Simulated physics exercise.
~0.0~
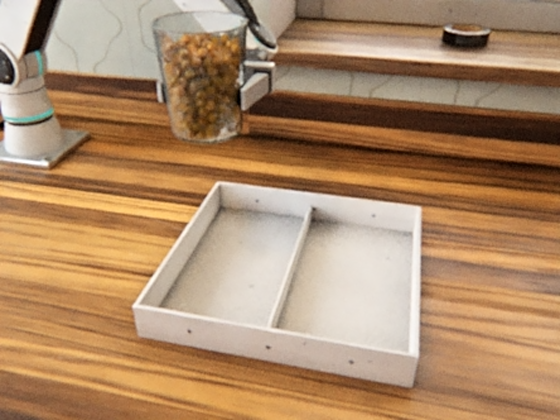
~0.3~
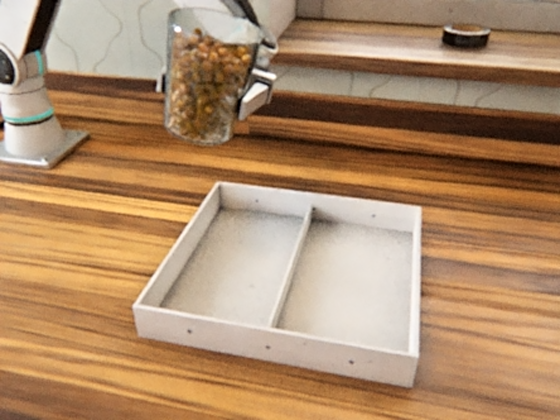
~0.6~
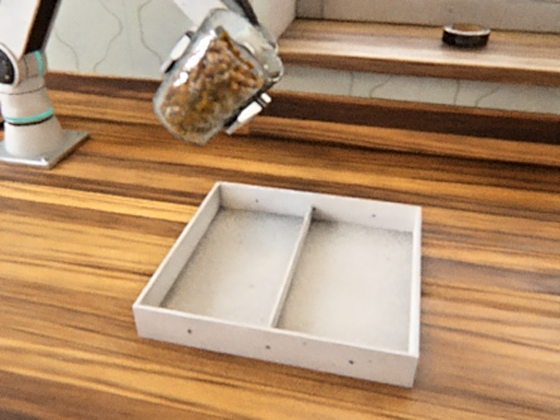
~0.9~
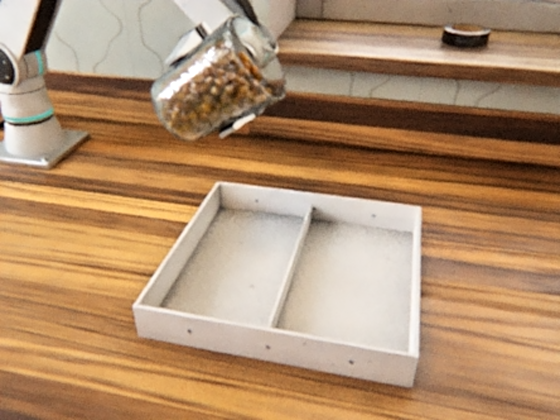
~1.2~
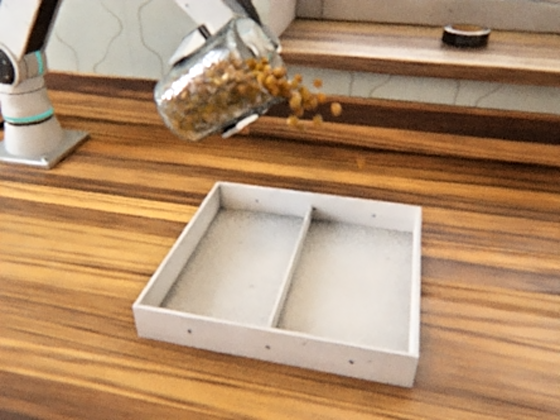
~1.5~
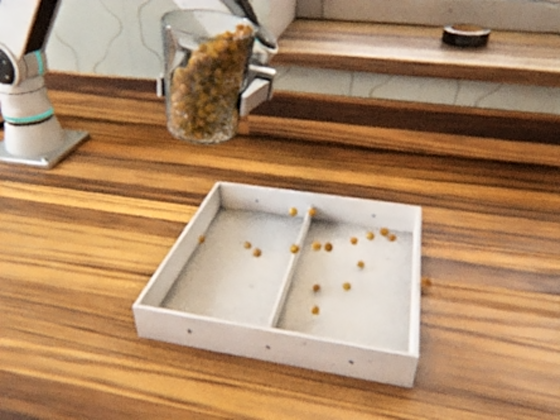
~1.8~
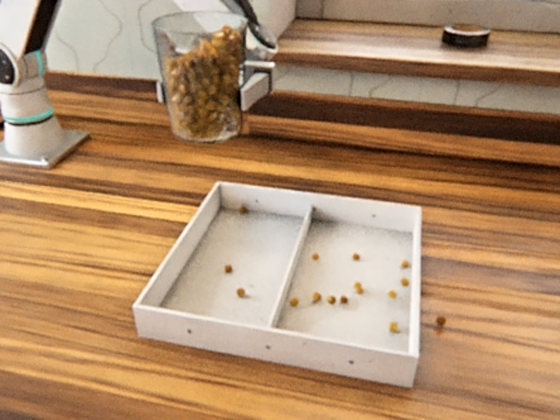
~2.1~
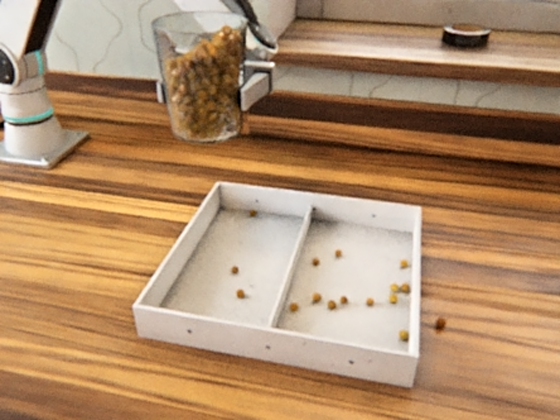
The video shows a robot gripper tilting a clear tumbler of brown beads above a divided white tray, spilling a small portion, then returning it upright still mostly full, as scattered beads settle in both compartments and one rests on the wooden table outside.
